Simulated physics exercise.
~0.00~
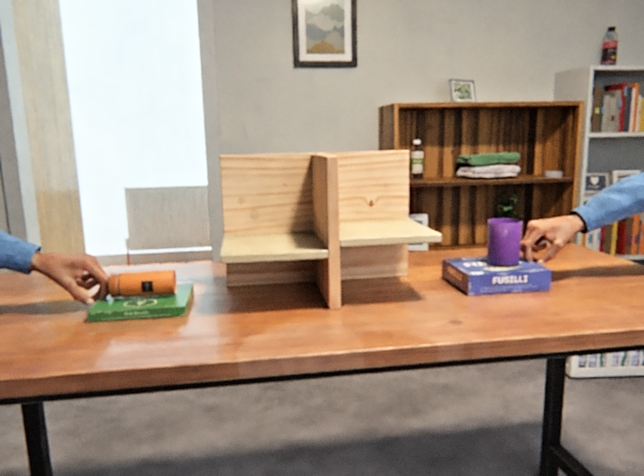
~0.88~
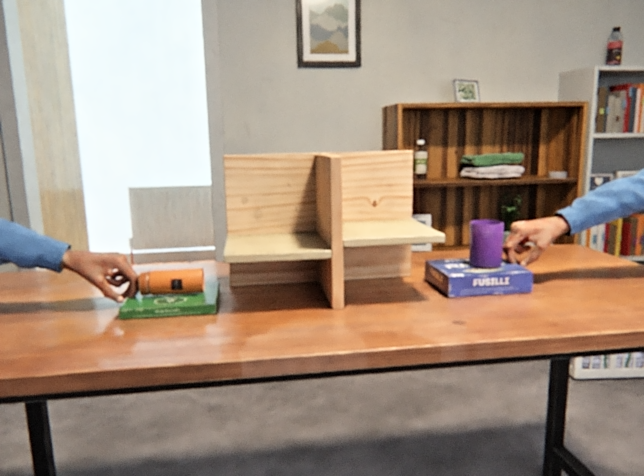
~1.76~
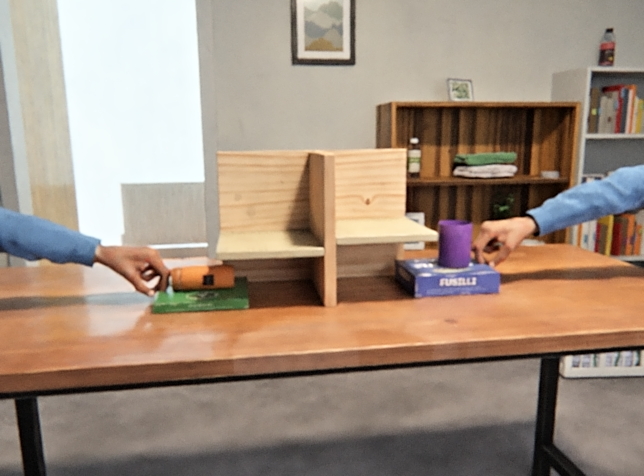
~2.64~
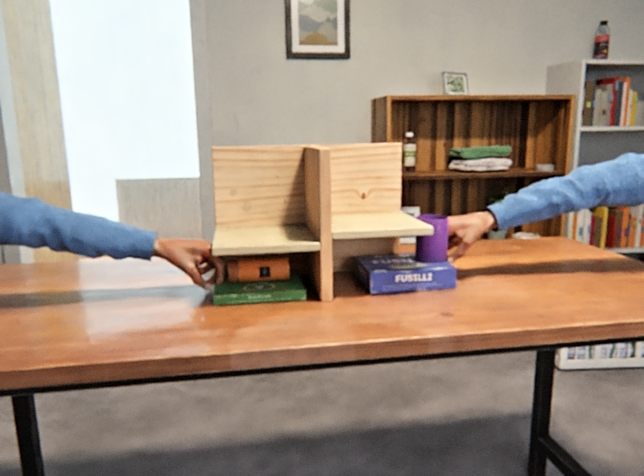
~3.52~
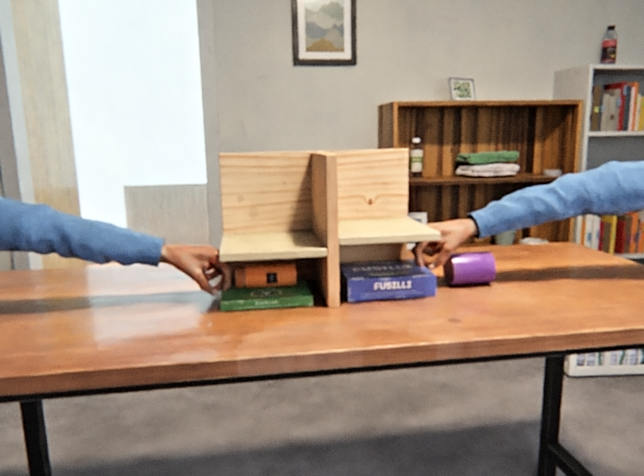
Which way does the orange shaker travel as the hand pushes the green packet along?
The orange shaker travels to the right, riding on the green packet until it is under the shelf.
An orange shaker lying on a green packet and an upright purple beaker on a blue packet are pushed by hands towards a wooden shelf from opposite sides. The shaker slides underneath, while the beaker meets the shelf edge and ends on its side on the table.
